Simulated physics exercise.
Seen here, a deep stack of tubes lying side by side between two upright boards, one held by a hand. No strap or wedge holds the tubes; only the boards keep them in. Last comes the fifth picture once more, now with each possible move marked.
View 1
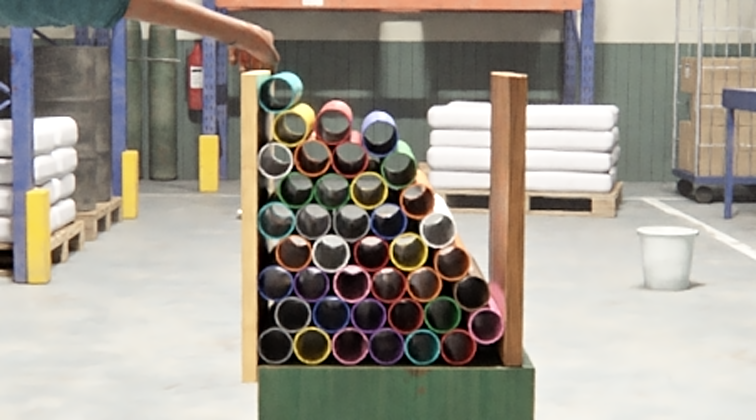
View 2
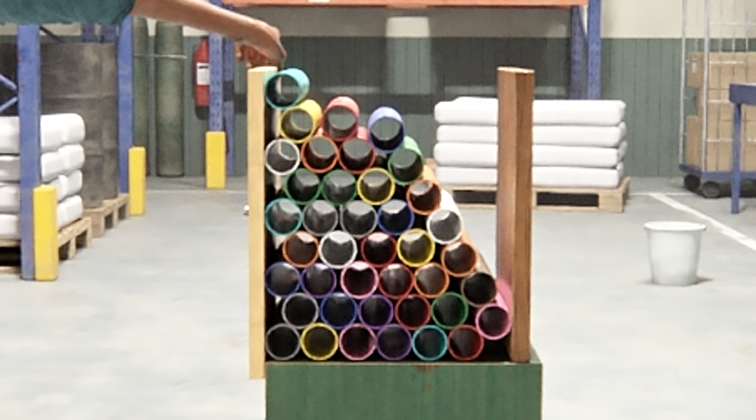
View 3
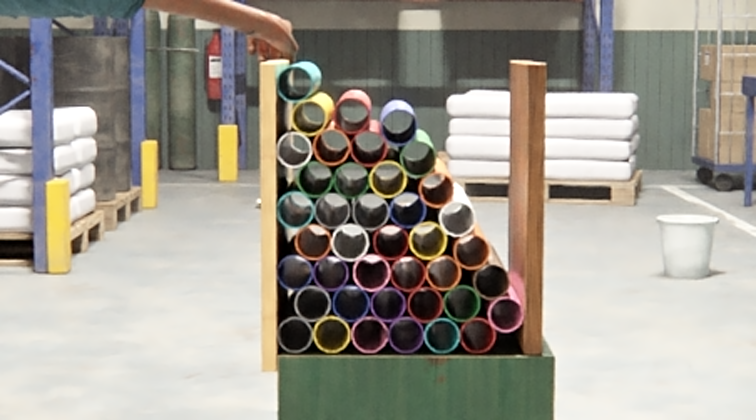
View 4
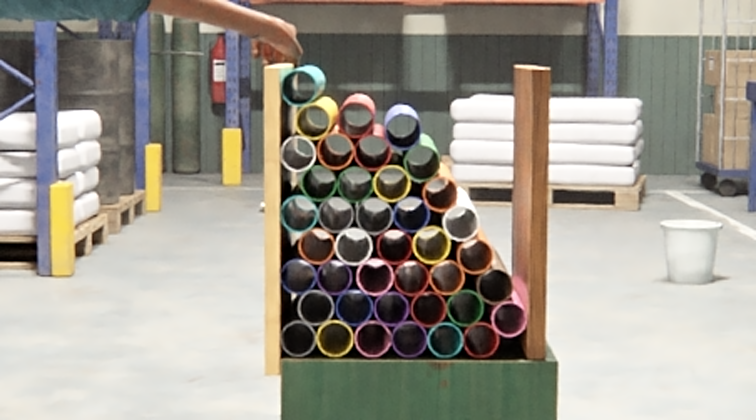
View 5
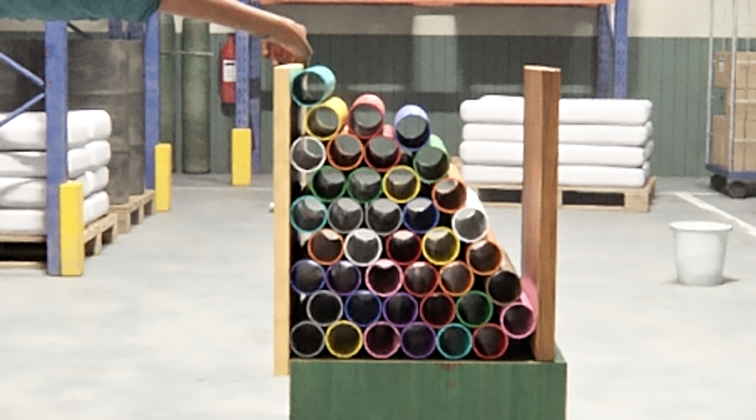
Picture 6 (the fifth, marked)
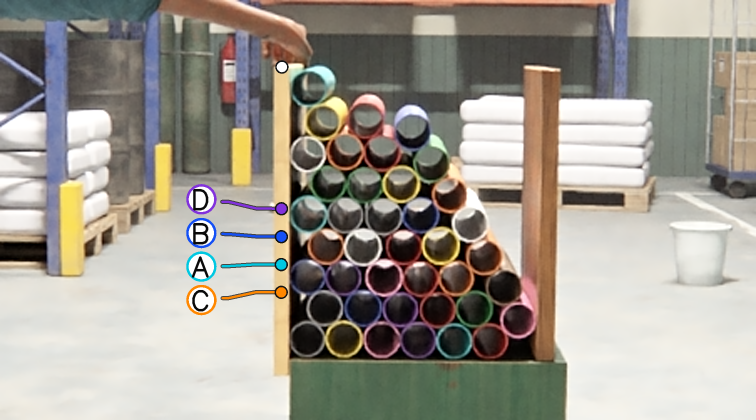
In the video, a hand rests at the top of the left upright board beside a deep stack of colourful tubes lying between two boards, and nothing in the stack visibly moves while the view shifts slightly.
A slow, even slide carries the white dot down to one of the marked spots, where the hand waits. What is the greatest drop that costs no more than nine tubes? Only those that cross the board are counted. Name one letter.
Mark C is as low as it can go.
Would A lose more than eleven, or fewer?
At A, fewer than eleven.
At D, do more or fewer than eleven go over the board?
At D, fewer than eleven.
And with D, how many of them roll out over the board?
At D the number is three.
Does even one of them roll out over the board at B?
At B: Yes.
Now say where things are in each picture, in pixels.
In the first frame, a grey tube (352, 222); a green tube (333, 191); a green tube (400, 170).
In the second frame, a green tube (406, 166); side board (266, 211).
In the third frame, a grey tube (295, 335); a red tube (478, 335).
In the fourth frame, a red tube (429, 309); a red tube (411, 278).
In the fifth frame, a brown tube (504, 287); a grey tube (384, 216); a green tube (365, 185).
On the copy, A at (281, 264); B at (281, 237); C at (281, 292); D at (281, 209); the white dot at (282, 67).
On C. First, top of the board (290, 159).
Then, top of the board (290, 257).
Finally, top of the board (289, 291), seven out over the board.
By contrast, A seven out over the board; B three out over the board; D three out over the board.
